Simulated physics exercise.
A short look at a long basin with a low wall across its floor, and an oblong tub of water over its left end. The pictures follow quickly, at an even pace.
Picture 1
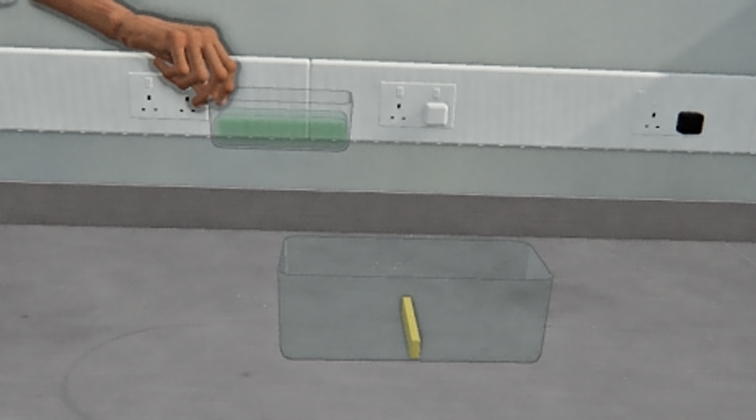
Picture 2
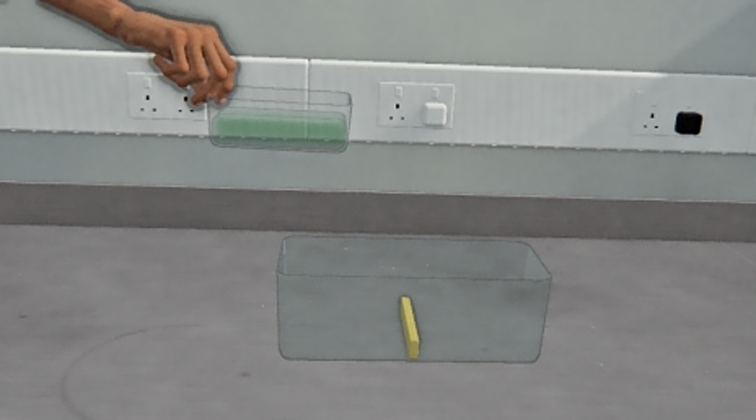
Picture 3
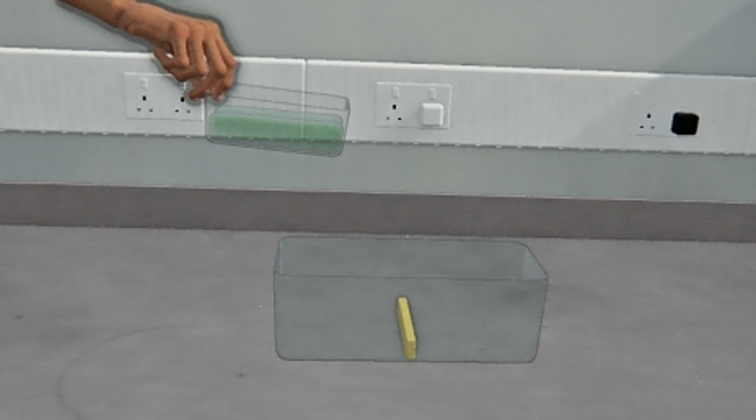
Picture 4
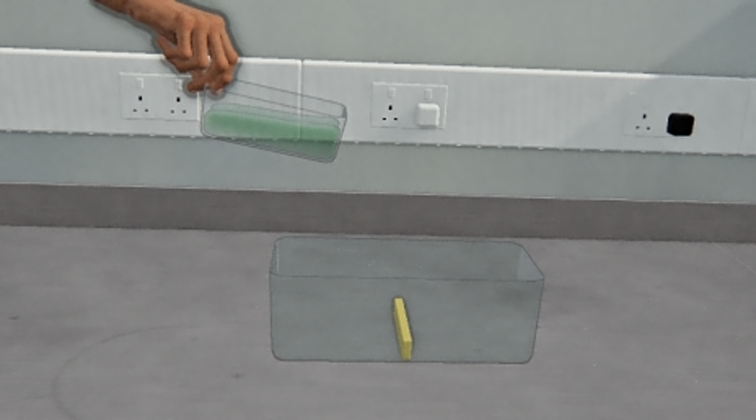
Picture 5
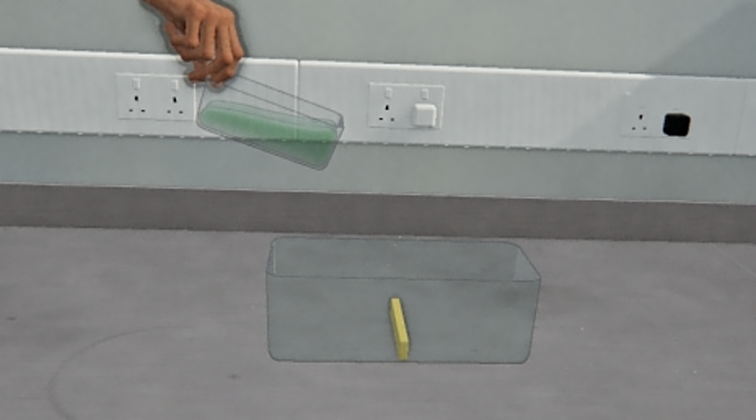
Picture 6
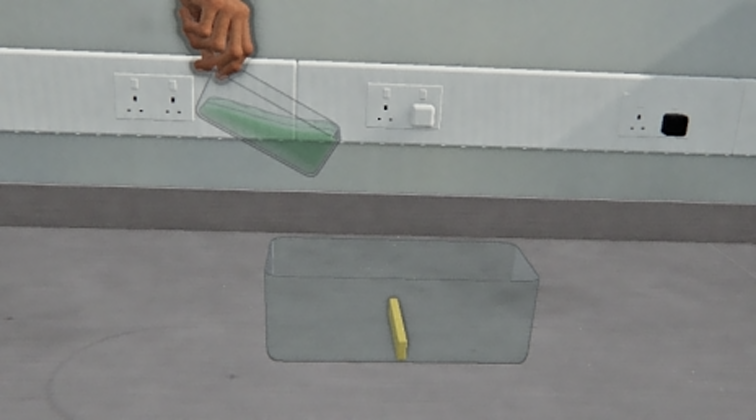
On a grey surface by a wall with sockets, a long clear basin with a small yellow wall inside sat still while a hand above it steadily tilted a tub of green water down to the right.
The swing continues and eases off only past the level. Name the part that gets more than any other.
The left-hand part.
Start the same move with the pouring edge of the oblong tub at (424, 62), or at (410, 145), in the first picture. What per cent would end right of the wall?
First some 65, then 65 per cent.
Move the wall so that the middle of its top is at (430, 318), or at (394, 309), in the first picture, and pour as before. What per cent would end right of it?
About 15 and 40 per cent.
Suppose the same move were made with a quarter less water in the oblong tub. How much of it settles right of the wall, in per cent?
Some 10 per cent.
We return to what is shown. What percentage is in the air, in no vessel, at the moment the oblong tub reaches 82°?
Some 60 per cent.
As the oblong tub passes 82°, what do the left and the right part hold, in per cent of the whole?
Near 25 on the left, 0 on the right.
A moment on, the tilt is 82° and 16 per cent is still to pour, 23 is left of the wall and 0 right of it.
Next, the tilt is 95° and 6 per cent is still to pour, 77 is left of the wall and 11 right of it.
Then the tilt is 95° and 2 per cent is still to pour, 72 is left of the wall and 18 right of it.
Later the tilt is 95° and 0 per cent is still to pour, 74 is left of the wall and 19 right of it.
Finally, 74 per cent lies left of the wall, 20 right of it and 6 outside.
